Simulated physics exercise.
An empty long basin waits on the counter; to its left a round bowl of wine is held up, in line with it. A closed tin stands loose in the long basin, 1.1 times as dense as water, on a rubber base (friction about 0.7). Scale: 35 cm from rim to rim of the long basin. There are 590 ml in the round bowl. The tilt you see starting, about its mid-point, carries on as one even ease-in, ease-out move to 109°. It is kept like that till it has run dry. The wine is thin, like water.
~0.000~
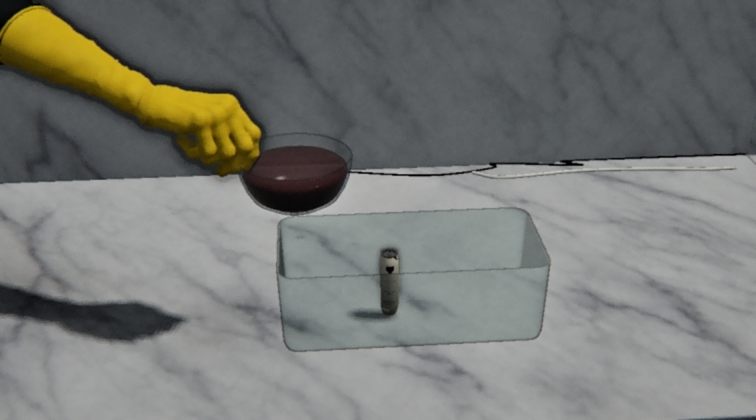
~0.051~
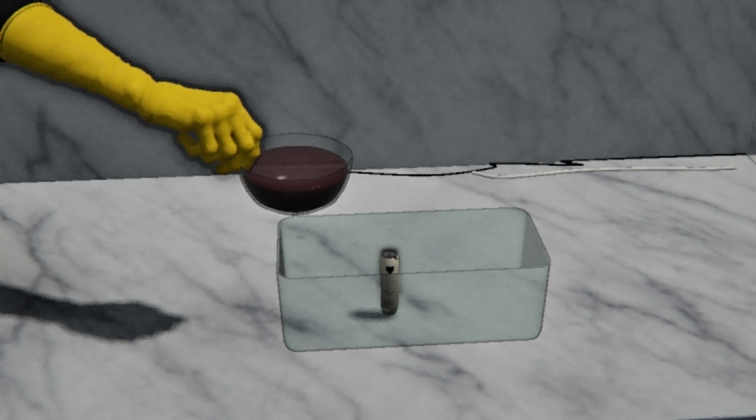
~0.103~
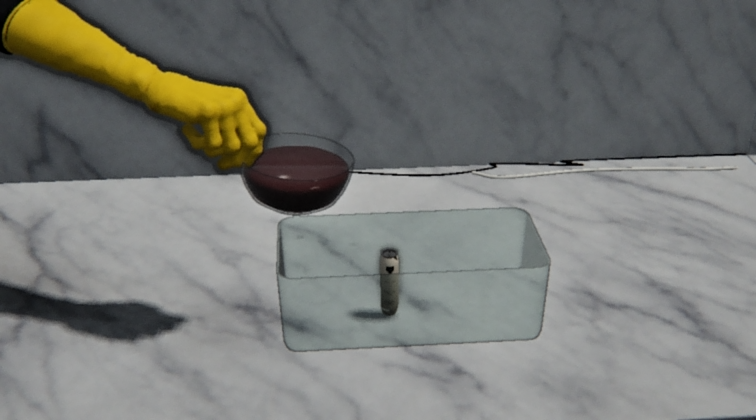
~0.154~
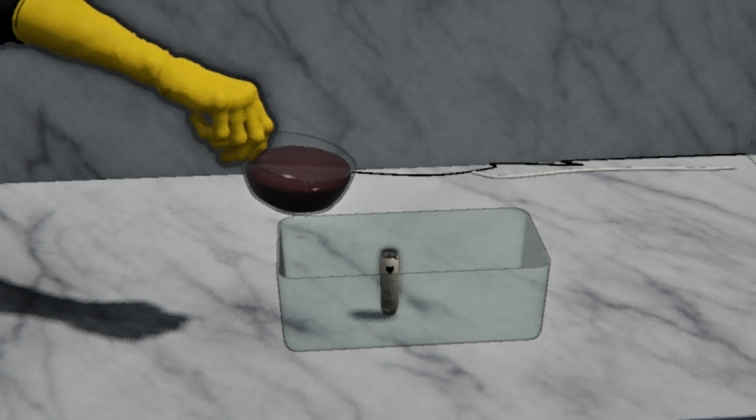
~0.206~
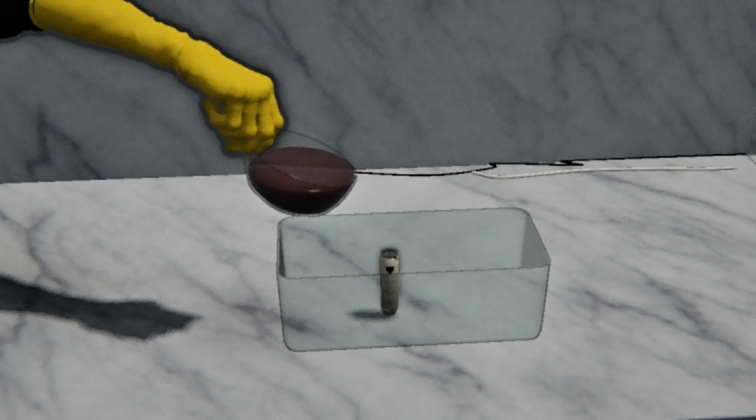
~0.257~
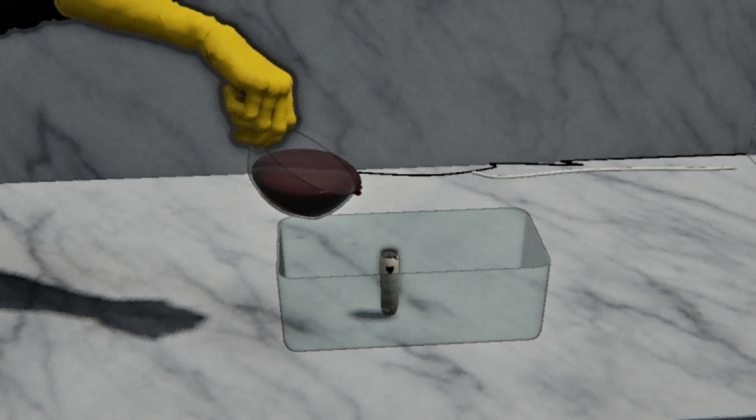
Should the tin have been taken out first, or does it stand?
The tin topples.
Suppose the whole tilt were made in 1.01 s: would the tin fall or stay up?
Then it keeps standing.
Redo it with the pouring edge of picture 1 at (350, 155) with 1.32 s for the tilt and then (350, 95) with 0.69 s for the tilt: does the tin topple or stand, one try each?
First it remains upright; then it falls.
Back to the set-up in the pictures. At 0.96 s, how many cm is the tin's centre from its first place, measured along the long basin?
Some 7 cm.
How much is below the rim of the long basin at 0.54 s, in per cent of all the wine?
About 68 per cent.
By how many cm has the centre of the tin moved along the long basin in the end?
Some 7.5 cm.
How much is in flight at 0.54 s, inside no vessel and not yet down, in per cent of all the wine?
Near 20 in a hundred.
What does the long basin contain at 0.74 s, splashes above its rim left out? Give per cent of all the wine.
Some 98 per cent.
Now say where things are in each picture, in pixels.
Tilt 0°; pouring edge (351, 155); surface from (241, 167) to (348, 163); the long basin's rim runs from (278, 248) to (538, 237); the tin's top is at (389, 256), in the first frame.
Tilt 1°; pouring edge (352, 156); surface from (242, 166) to (349, 164), in the second frame.
Tilt 6°; pouring edge (353, 161); surface from (243, 165) to (350, 165), in the third frame.
Tilt 13°; pouring edge (355, 167); surface from (245, 164) to (352, 167), in the fourth frame.
Tilt 22°; pouring edge (356, 176); surface from (248, 164) to (355, 169), in the fifth frame.
Tilt 33°; pouring edge (355, 186); surface from (250, 167) to (349, 173); 6 per cent is over the edge, in the sixth frame.
Then, 0.54 s in, the tilt is 96° and 12 per cent is still to pour; the tin stands where it began.
Then, 0.74 s in, the tilt is 109° and 0 per cent is still to pour; the tin leans 12°.
Then, 0.96 s in, the tilt is 109° and 0 per cent is still to pour; the tin lies on its side.
Then, 1.19 s in, the tilt is 109° and 0 per cent is still to pour; the tin lies on its side.
Finally, the tin lies on its side.
